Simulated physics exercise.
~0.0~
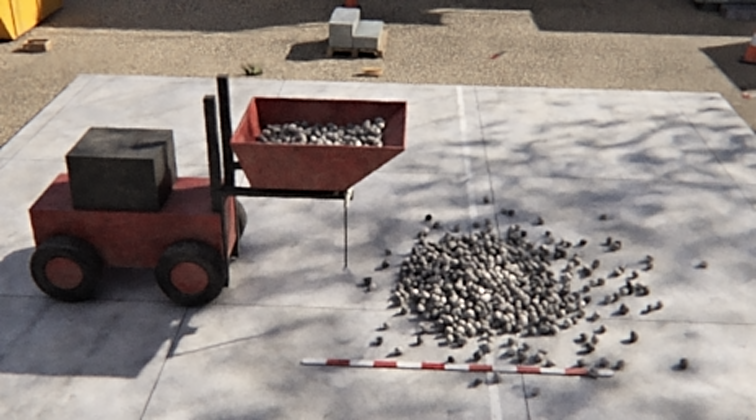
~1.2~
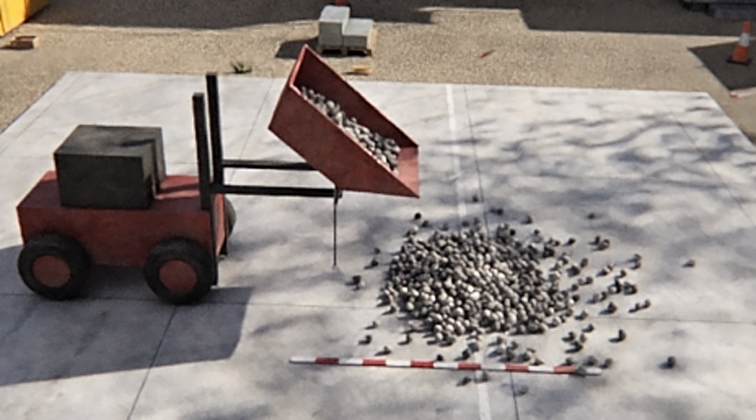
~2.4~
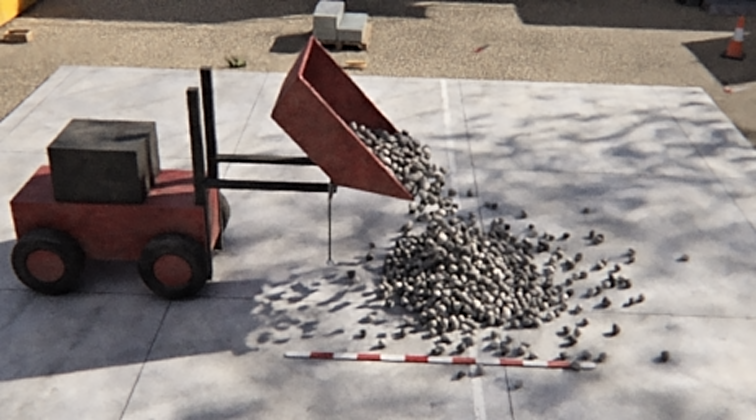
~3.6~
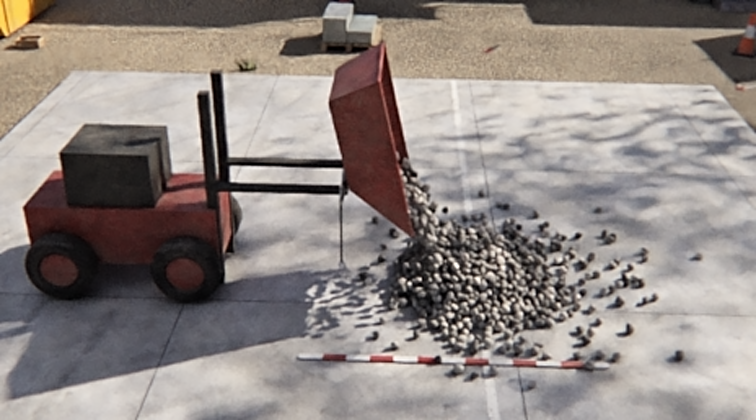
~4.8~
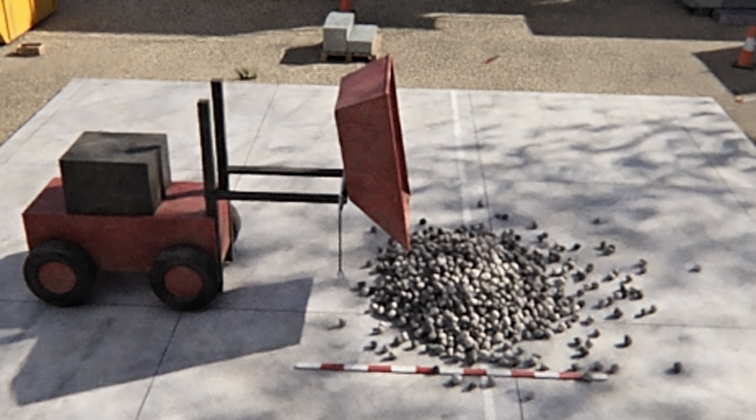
A red skip on a fork truck tips steeply rightward, emptying its stones onto the loose pile.
